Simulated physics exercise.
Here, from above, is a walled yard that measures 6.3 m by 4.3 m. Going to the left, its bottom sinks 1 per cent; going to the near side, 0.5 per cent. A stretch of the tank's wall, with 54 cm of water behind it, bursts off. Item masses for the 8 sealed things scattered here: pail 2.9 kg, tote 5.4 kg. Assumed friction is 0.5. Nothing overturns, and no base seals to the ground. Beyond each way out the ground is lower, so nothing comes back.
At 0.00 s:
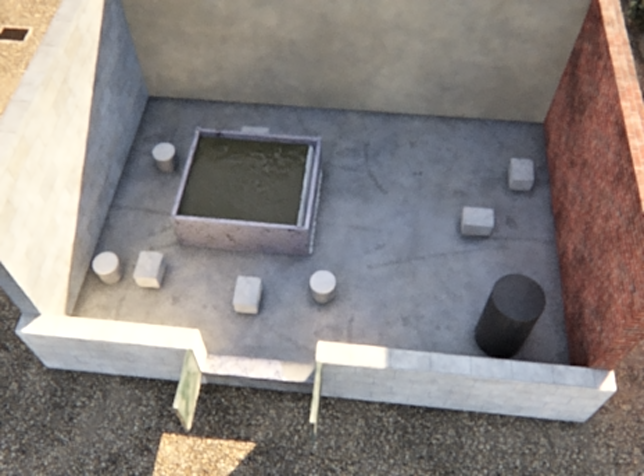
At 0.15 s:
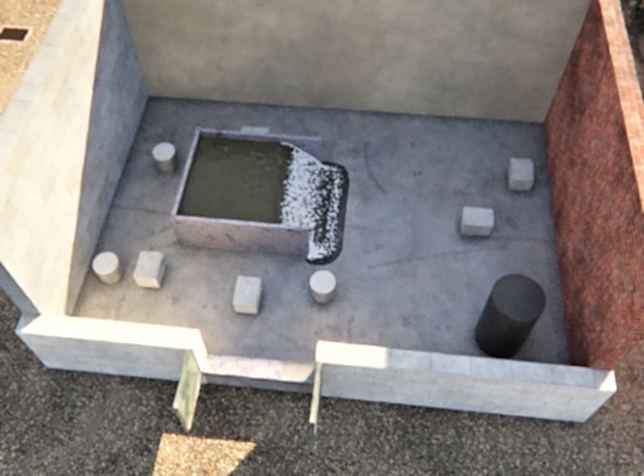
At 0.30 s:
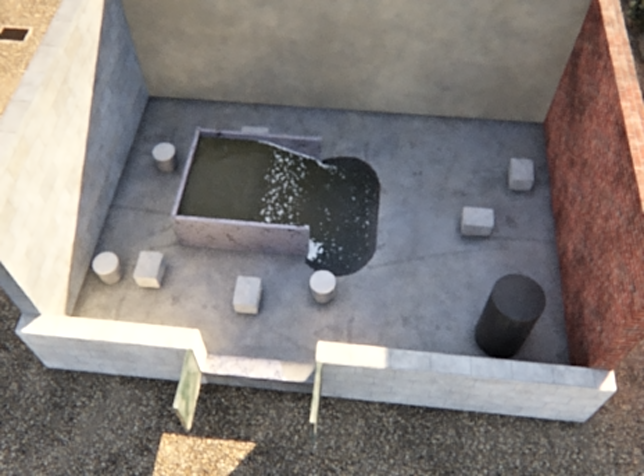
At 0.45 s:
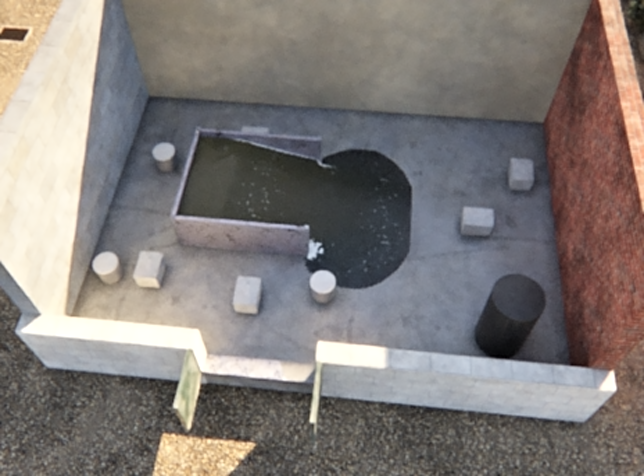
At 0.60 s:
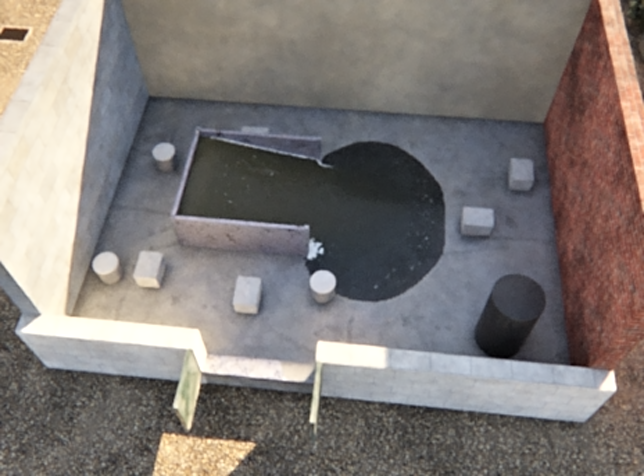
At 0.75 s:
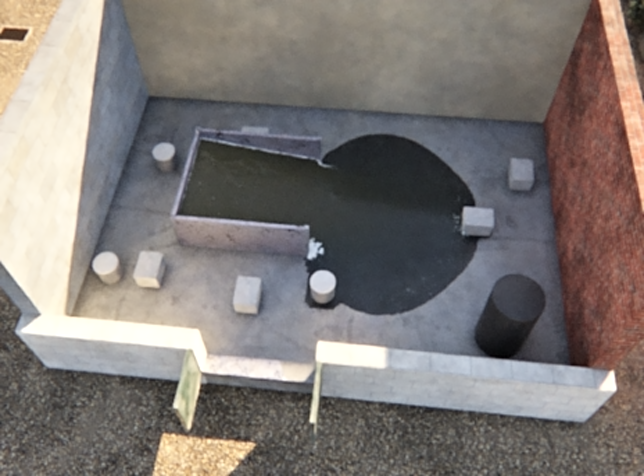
Dark water bursts from the right side of a tank and spreads across a walled yard.
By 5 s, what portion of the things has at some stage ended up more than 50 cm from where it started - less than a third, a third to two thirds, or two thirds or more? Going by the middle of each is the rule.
Less than a third.
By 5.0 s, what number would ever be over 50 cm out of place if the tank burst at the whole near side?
That gives 5 of them.
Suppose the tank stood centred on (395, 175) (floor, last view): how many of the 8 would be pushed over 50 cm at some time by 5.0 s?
In that case 3 of them.
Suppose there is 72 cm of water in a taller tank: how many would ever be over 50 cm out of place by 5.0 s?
It would come to 4 of them.
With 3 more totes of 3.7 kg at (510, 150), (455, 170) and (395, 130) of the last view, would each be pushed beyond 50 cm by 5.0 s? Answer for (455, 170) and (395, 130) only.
Listed in order, the answers are beyond half a metre followed by beyond half a metre.
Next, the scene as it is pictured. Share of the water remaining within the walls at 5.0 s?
Around 100 per cent of the water is still in there.
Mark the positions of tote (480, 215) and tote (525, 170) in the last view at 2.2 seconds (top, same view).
Near (538, 225) and (544, 139).
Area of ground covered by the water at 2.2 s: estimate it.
Around 16 m2 of it.
After 1.1 s 0 of 8 are over 50 cm from their spots; 0 afloat.
After 2.2 s 2 of 8 are over 50 cm from their spots; 2 afloat.
After 3.5 s 1 of 8 are over 50 cm from their spots; 2 afloat.
After 5.0 s 2 of 8 are over 50 cm from their spots, and 2 have been at some point; 2 afloat.
